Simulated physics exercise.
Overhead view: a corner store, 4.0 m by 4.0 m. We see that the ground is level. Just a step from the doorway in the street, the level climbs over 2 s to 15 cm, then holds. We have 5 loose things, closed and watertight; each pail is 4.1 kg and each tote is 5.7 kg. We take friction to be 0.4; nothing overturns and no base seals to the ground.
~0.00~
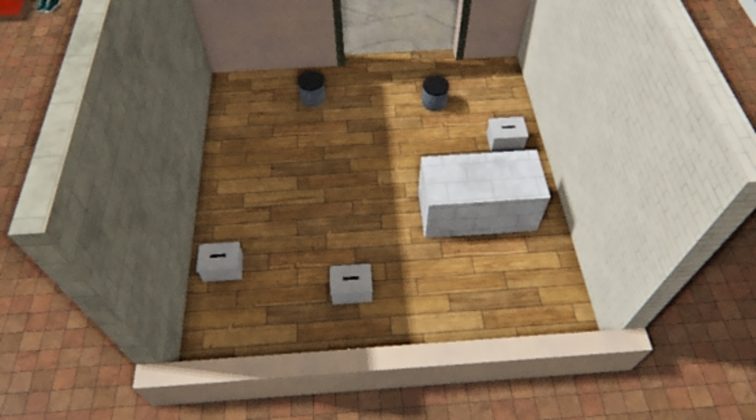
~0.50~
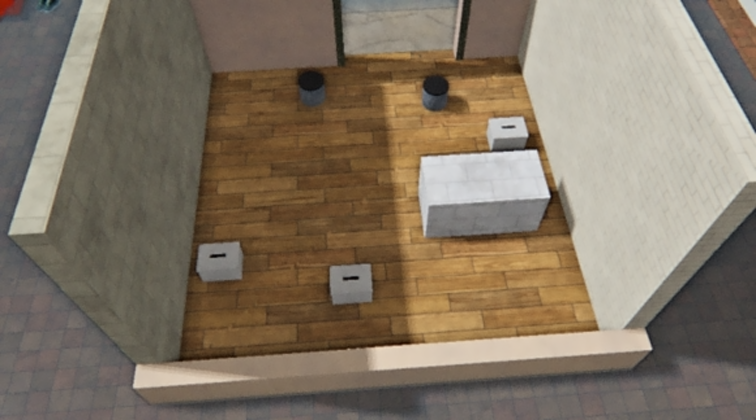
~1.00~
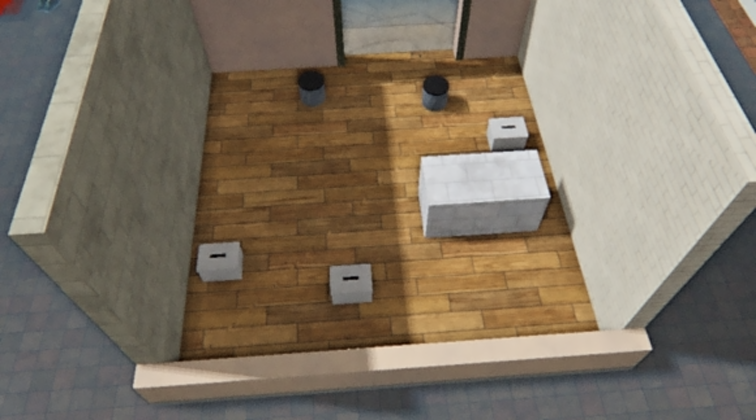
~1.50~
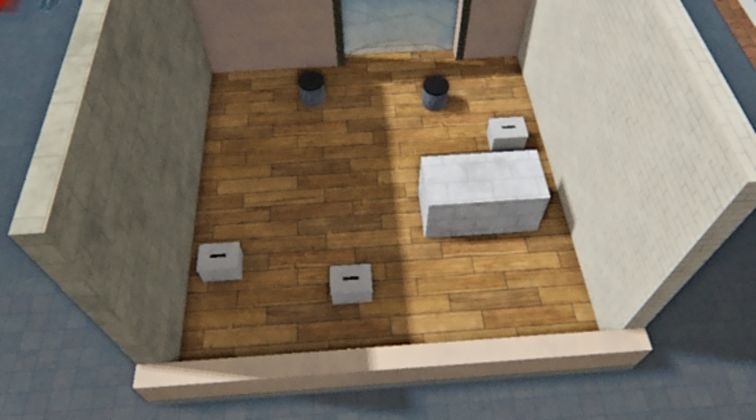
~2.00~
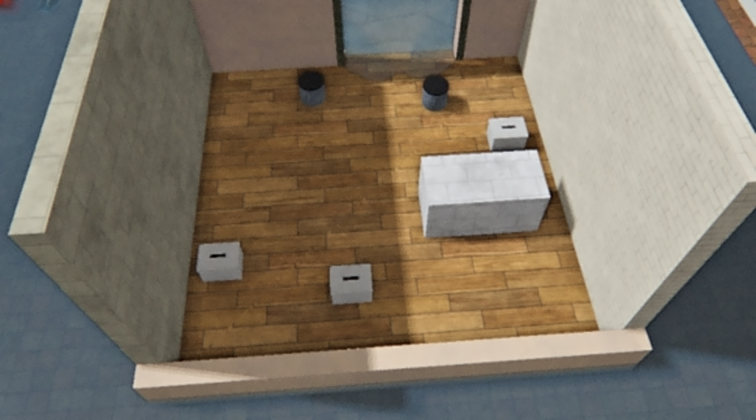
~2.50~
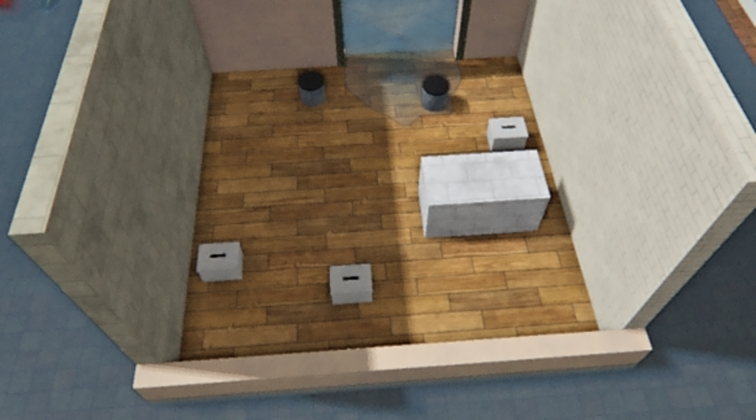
Water spreads over the street around a small room, then seeps in through the doorway.
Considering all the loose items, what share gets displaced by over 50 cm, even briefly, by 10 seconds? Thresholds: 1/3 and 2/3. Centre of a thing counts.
1/3 to under 2/3.
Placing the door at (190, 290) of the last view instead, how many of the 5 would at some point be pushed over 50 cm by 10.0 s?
The answer would then be 3.
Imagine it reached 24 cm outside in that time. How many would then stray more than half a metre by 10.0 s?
In that case 4 of them.
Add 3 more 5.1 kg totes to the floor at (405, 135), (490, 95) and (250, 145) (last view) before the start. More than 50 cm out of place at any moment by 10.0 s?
Note: Item 1 above threshold; item 2 above threshold; item 3 below threshold.
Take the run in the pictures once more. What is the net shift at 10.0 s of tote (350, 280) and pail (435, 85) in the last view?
Respectively 120 and 140 centimetres.
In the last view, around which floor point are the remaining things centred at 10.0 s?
Mean floor pixel: About (403, 185).
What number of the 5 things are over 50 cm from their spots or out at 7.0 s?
It comes to 1.
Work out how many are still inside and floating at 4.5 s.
2 of them.
After 3.5 s 1 of 5 are over 50 cm from their spots; 0 afloat.
After 4.5 s 1 of 5 are over 50 cm from their spots; 2 afloat.
After 7.0 s 1 of 5 are over 50 cm from their spots; 2 afloat.
After 10.0 s 3 of 5 are over 50 cm from their spots, and 3 have been at some point; 4 afloat.
